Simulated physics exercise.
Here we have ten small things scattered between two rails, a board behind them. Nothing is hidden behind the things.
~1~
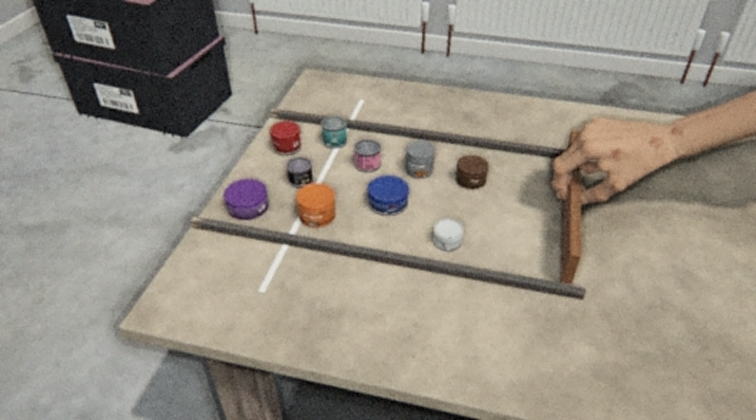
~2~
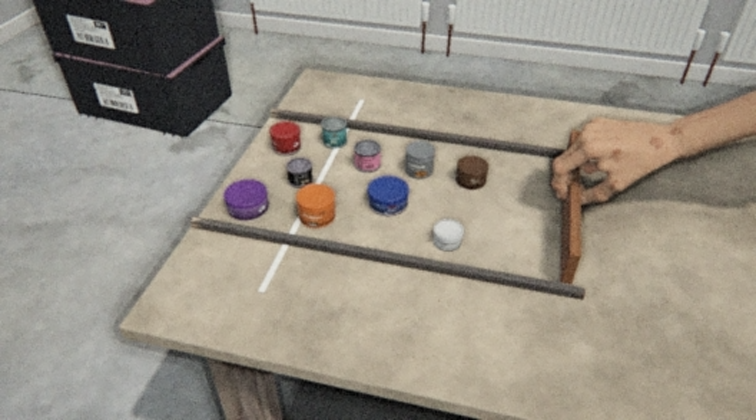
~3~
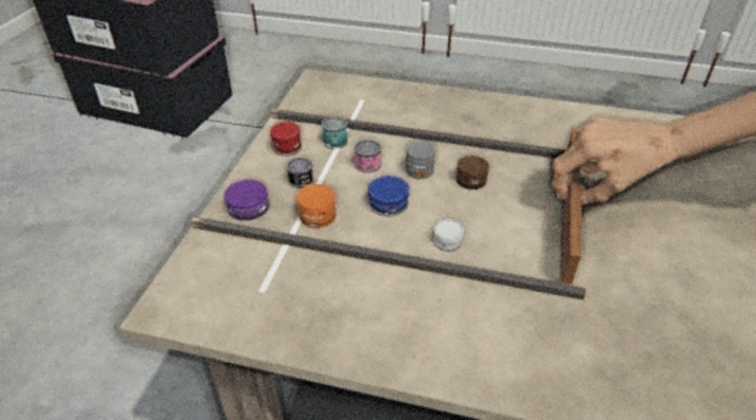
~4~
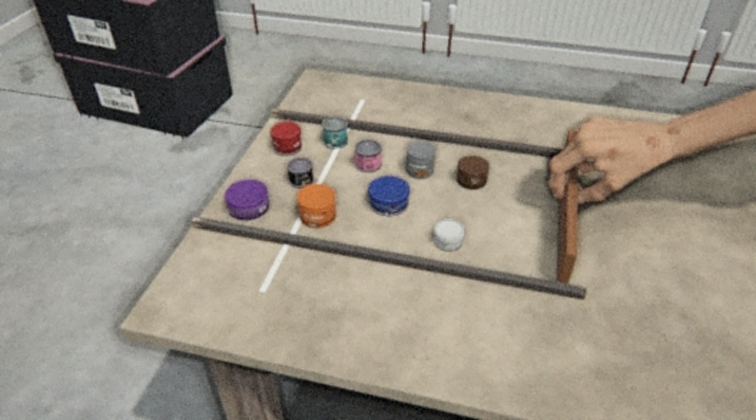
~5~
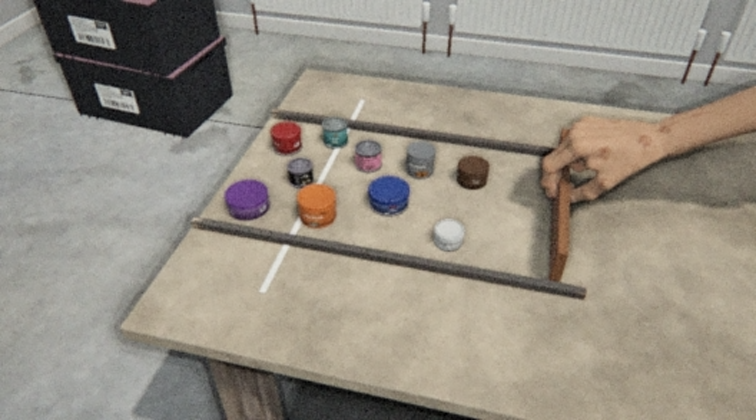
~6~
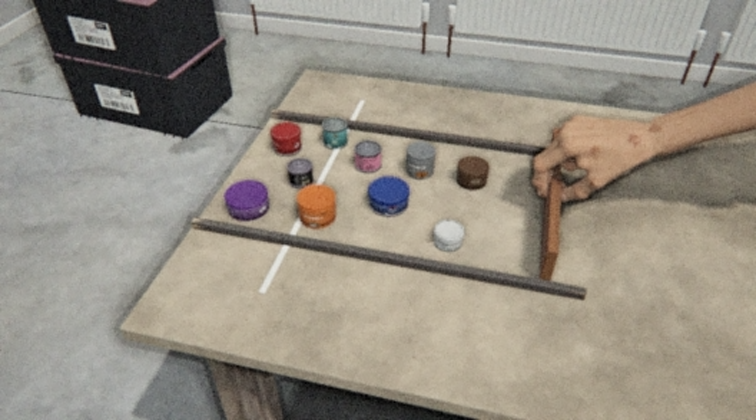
The video shows small colourful tubs and tins scattered between two rails on a table, crossed by a strip of white tape. A hand holds a wooden board upright at the right, then slides it slightly left without touching them.
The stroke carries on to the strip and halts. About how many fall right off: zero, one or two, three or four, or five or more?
Here the number that fall off is zero.
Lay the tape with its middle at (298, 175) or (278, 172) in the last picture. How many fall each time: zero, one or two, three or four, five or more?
Taking them in turn, either one or two; 3 or 4.
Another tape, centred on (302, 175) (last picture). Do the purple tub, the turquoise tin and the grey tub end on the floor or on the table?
The purple tub drops off, the turquoise tin survives, the grey tub survives.
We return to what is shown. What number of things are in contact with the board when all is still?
The number is 3.
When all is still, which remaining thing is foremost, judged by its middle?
It is the red tin.
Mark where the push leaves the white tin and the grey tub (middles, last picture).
The white tin at (289, 208), the grey tub at (303, 134).
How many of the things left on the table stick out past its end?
That would be 2.
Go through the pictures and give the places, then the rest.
Purple tub (247, 200); red tin (286, 138); black tin (300, 172); board (571, 201); tape (321, 178), in the first picture.
Red tin (286, 139); board (571, 201), in the second picture.
Black tin (300, 173); turquoise tin (335, 133), in the third picture.
Purple tub (248, 200); pink tin (368, 156), in the fourth picture.
Red tin (287, 139); grey tub (421, 160), in the fifth picture.
Purple tub (247, 200); red tin (286, 139); black tin (300, 173); board (552, 198); tape (322, 178), in the sixth picture.
Early on, none off yet; purple tub at rest near (247, 200); red tin at rest near (286, 139); black tin at rest near (300, 173).
Finally, the number that fall off is zero.
